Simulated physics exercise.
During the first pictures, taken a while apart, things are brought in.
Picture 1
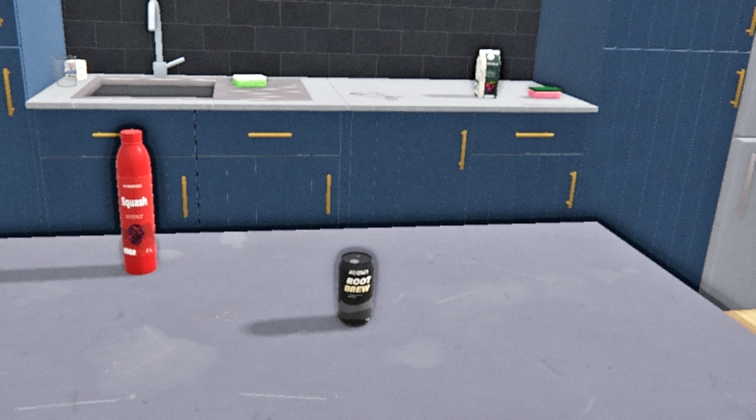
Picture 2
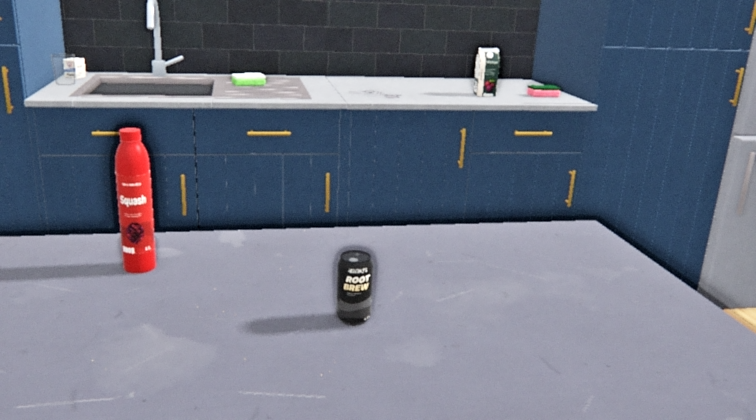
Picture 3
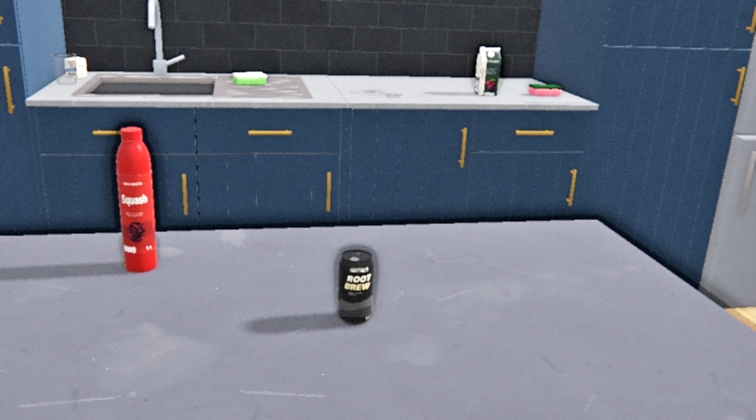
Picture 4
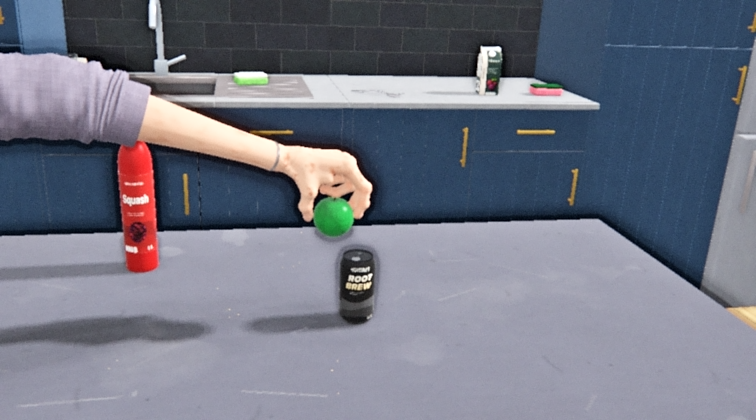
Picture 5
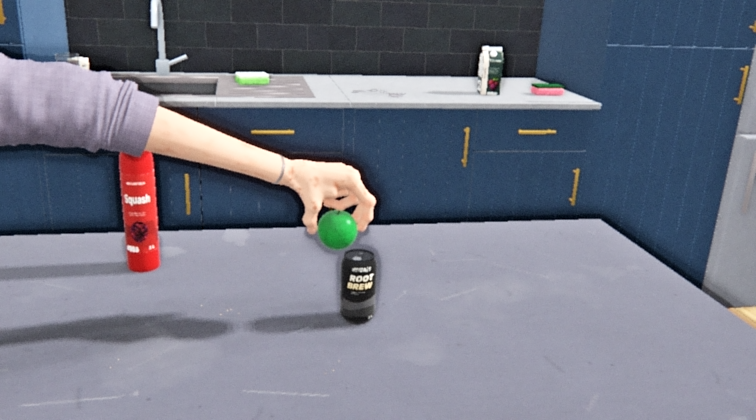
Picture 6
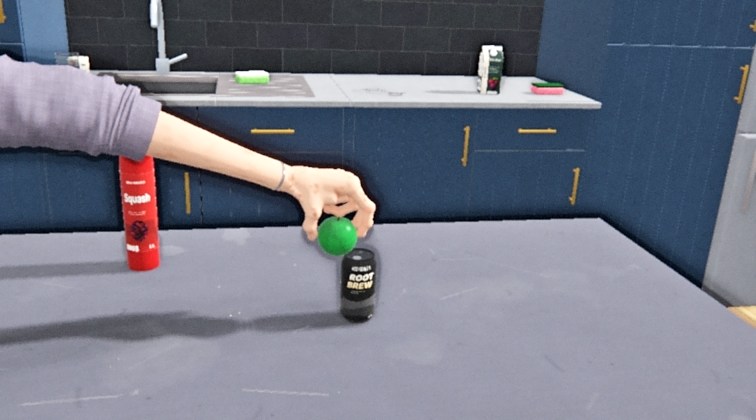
In a kitchen, a black can and a red bottle stood on a grey table, then a hand reached in from the left and lowered a green apple just behind the can.
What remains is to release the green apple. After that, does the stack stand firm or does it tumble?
It tumbles.
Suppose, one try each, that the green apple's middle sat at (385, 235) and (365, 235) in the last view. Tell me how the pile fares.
On the first release the pile caves in, while on the second it stays intact.
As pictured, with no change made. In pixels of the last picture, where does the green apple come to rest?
Close to pixel (296, 304).
Then, 0.40 s later than the last frame, green apple now fallen.
Then, 0.50 s later than the last frame, things are still on the move.
When it is over, fallen, green apple; the other 2 as before. End places, in pixels of the last picture, green apple near (296, 304). The pile comes apart.
